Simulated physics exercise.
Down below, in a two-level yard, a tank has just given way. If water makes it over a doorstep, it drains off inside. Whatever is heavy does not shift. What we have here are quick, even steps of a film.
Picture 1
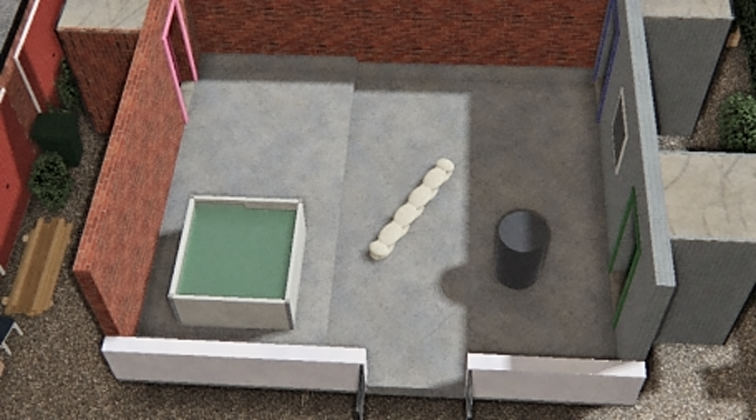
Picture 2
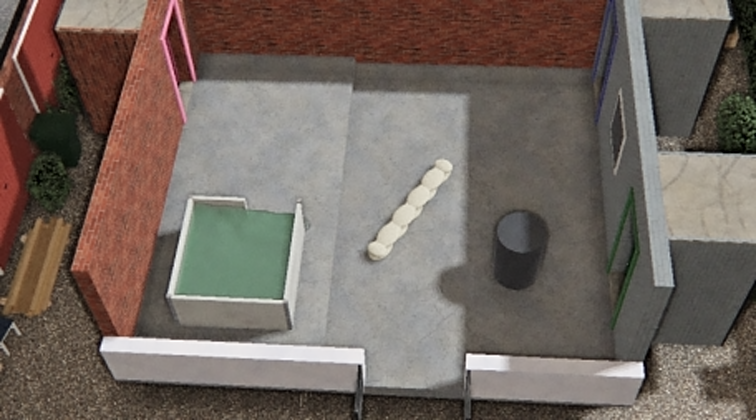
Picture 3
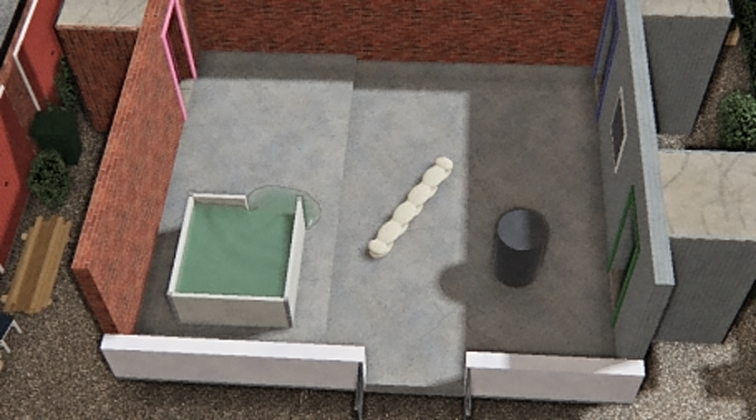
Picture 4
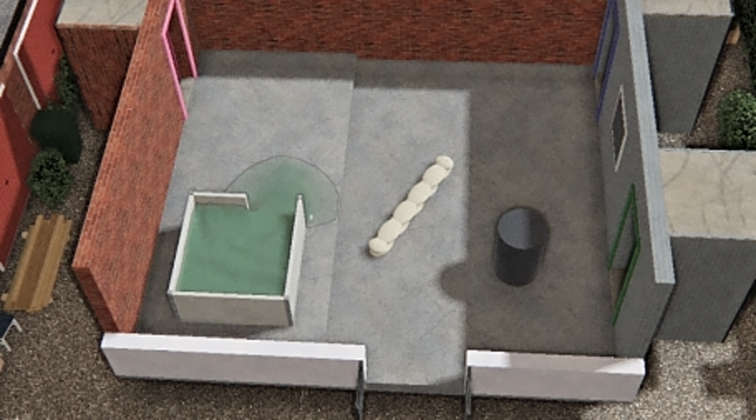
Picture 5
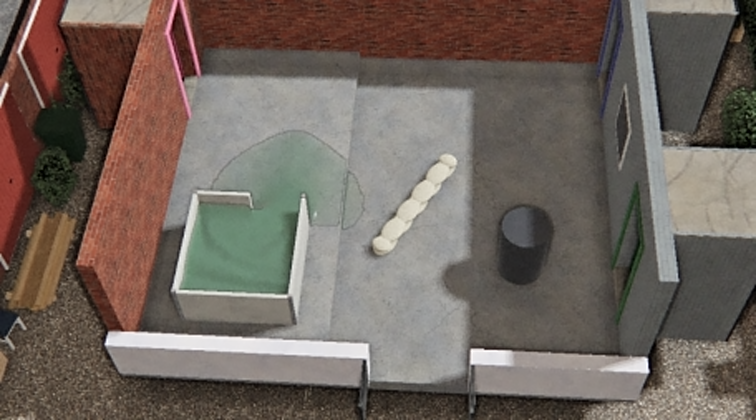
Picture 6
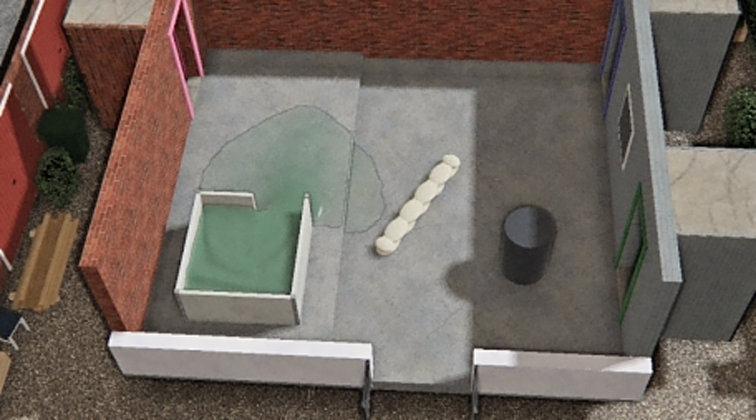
Green water in a square, white-walled tank broke out through a gap in its far side, then spread across the grey yard floor in a widening puddle toward a row of pale, rounded shapes.
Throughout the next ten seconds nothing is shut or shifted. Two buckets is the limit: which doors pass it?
Outcome: The blue door will not count as flooded; the green door will not count as flooded; the pink door will count as flooded.
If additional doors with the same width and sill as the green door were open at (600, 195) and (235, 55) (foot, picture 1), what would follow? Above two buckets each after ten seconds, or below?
The first door ends up below and the second ends up above.
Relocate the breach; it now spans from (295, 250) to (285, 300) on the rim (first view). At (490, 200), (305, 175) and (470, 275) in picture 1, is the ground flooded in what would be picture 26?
Soaked, untouched, soaked.
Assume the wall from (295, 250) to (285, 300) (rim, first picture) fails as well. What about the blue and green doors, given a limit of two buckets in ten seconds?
Result - blue door: Misses the line; green door: Clears the line.
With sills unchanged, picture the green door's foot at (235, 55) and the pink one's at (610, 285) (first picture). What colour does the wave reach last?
My pick is the one in pink.
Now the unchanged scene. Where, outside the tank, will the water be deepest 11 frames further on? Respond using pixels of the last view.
Look near (218, 49).
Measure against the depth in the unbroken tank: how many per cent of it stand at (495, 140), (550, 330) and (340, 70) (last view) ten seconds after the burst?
Readings in sequence: 8, 2, 8 percent.
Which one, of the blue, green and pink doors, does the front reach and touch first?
The pink door.
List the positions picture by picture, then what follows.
The tank at (238, 250) is whole and still, in the first frame.
Water pours out on the tank's far side and has run to (306, 228), in the second frame.
Water pours out on the tank's far side and has run to (270, 189), in the third frame.
Water pours out on the tank's far side and has run to (275, 161), in the fourth frame.
The front is at (306, 136), out from the gap on the tank's far side, in the fifth frame.
The front is at (312, 111), out from the gap on the tank's far side, in the sixth frame.
A moment on, water covers 30 % of the floor; the blue door not reached, the green door not reached, the pink door wet at the sill, nothing in.
Next, water covers 40 % of the floor; the blue door not reached, the green door not reached, the pink door under two buckets in.
Then, water covers 45 % of the floor; the blue door wet at the sill, nothing in, the green door not reached, the pink door over two buckets in.
Later, water covers 60 % of the floor; the blue door wet at the sill, nothing in, the green door not reached, the pink door far over two buckets in.
In the end, water covers 90 % of the floor; the blue door wet at the sill, nothing in, the green door wet at the sill, nothing in, the pink door far over two buckets in.
